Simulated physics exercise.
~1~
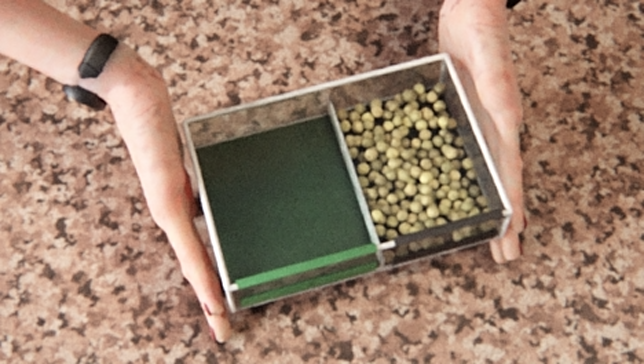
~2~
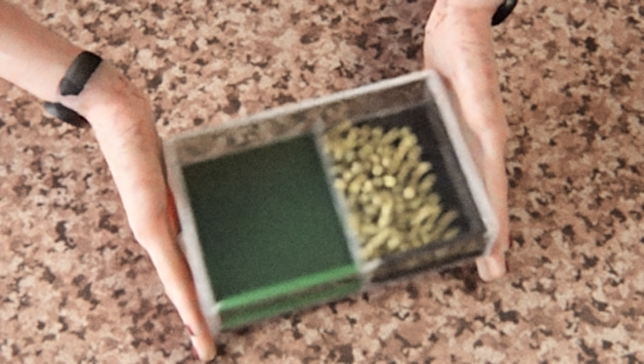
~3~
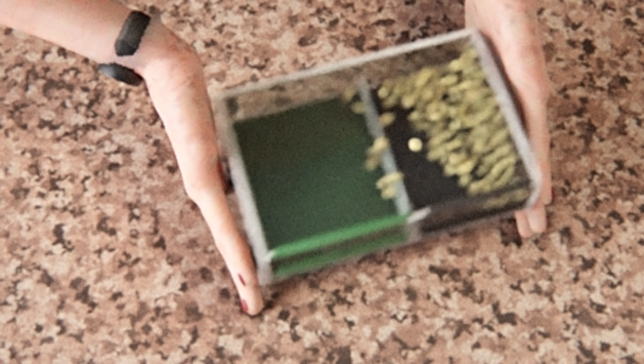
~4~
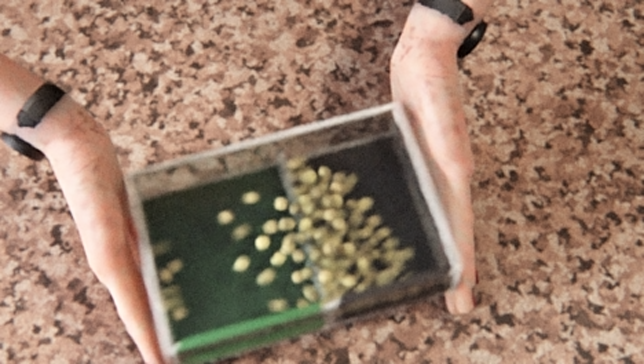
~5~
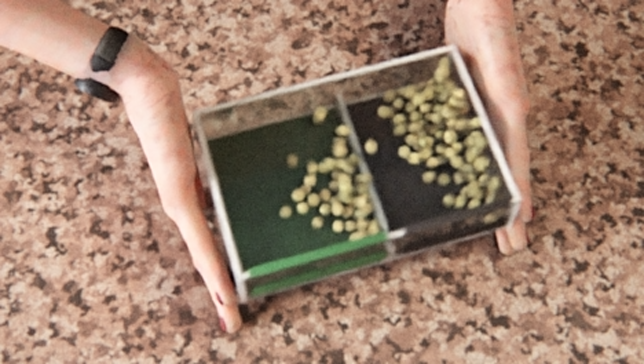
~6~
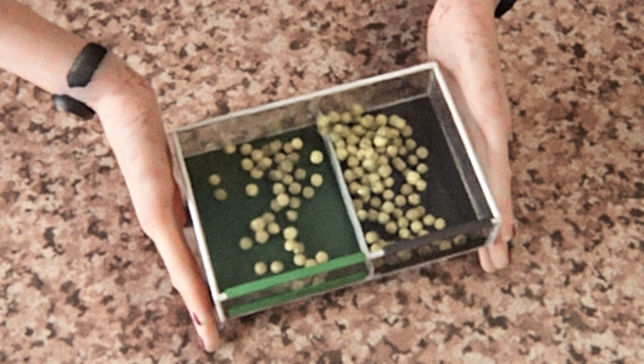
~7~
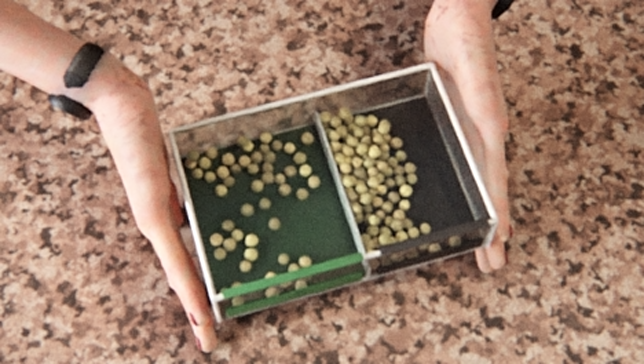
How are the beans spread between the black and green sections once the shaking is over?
Both sections end up with a good share of the beans. The black side holds more, while a smaller but sizeable group rests on the green side.
Beans in a divided box scatter as two hands shake it, most staying on black.
